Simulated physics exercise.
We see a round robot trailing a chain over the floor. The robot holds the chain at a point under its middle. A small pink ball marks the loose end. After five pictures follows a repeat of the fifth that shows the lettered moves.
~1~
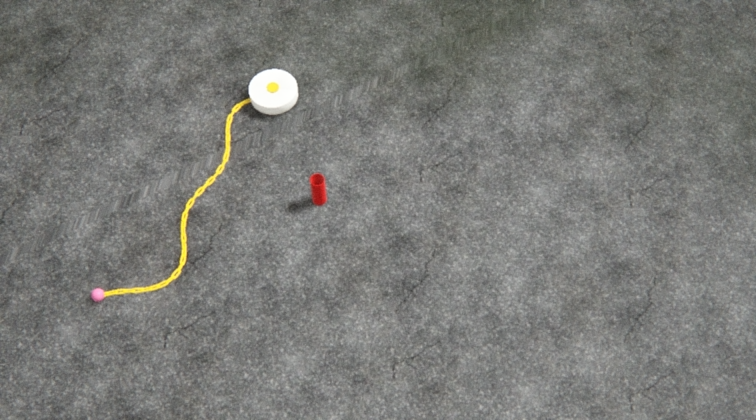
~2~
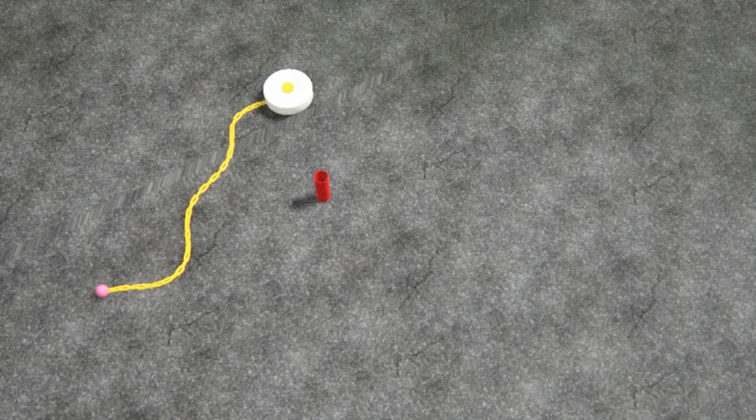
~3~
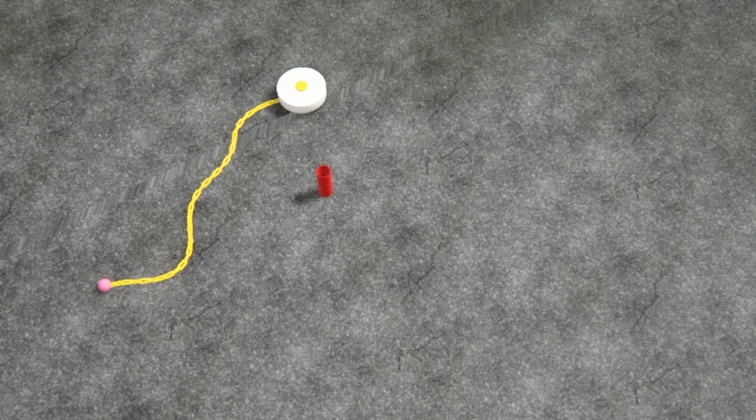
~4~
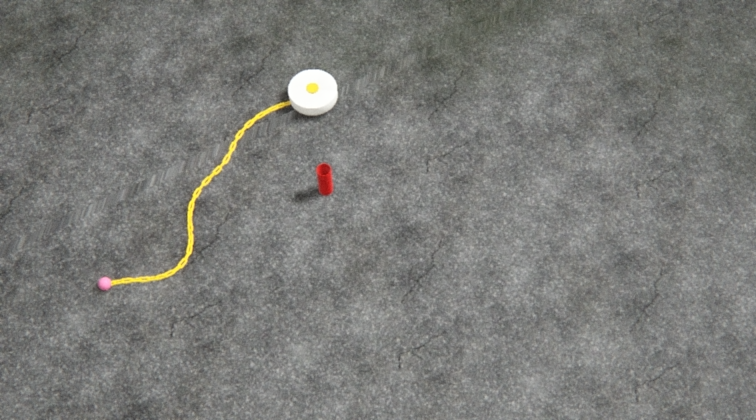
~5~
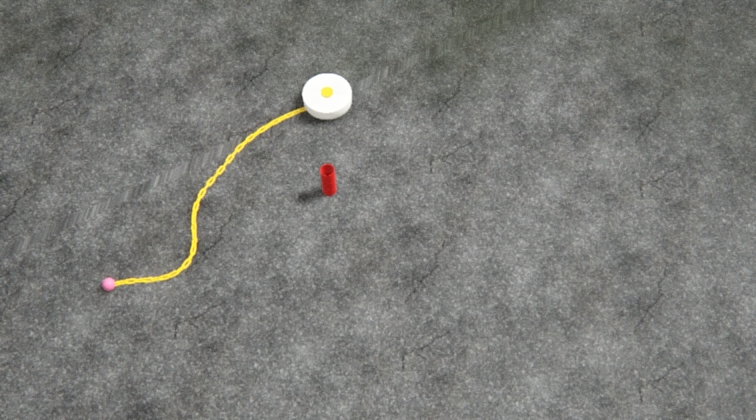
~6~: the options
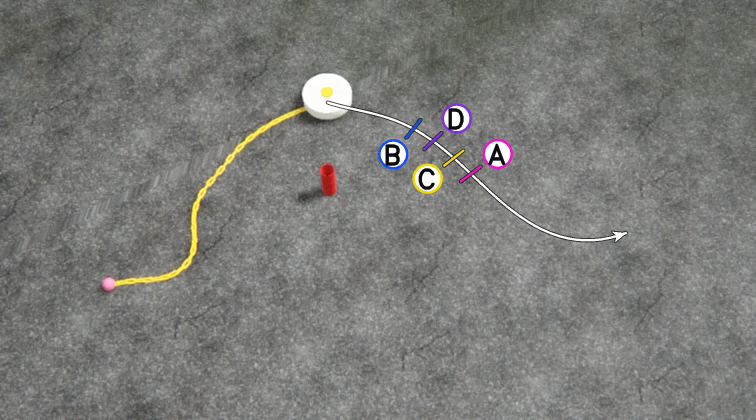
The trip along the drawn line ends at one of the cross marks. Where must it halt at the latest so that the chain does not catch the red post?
At A, and not beyond.
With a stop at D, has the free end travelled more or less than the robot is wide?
Less.
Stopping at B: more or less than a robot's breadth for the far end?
Less.
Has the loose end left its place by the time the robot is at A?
Yes.
On the marked copy, A at (471, 174); B at (413, 129); C at (454, 158); D at (433, 141); the route from (328, 103) via (471, 174) to (626, 233).
Taking A. A third of the way, robot (383, 111), middle of the chain (241, 185), free end (113, 283).
Two thirds of the way, robot (435, 137), middle of the chain (278, 180), free end (141, 271).
When it is over, robot (472, 169), middle of the chain (307, 183), free end (160, 256); nothing has been touched.
As for the rest, B is safe but short; C is safe but short; D is safe but short.
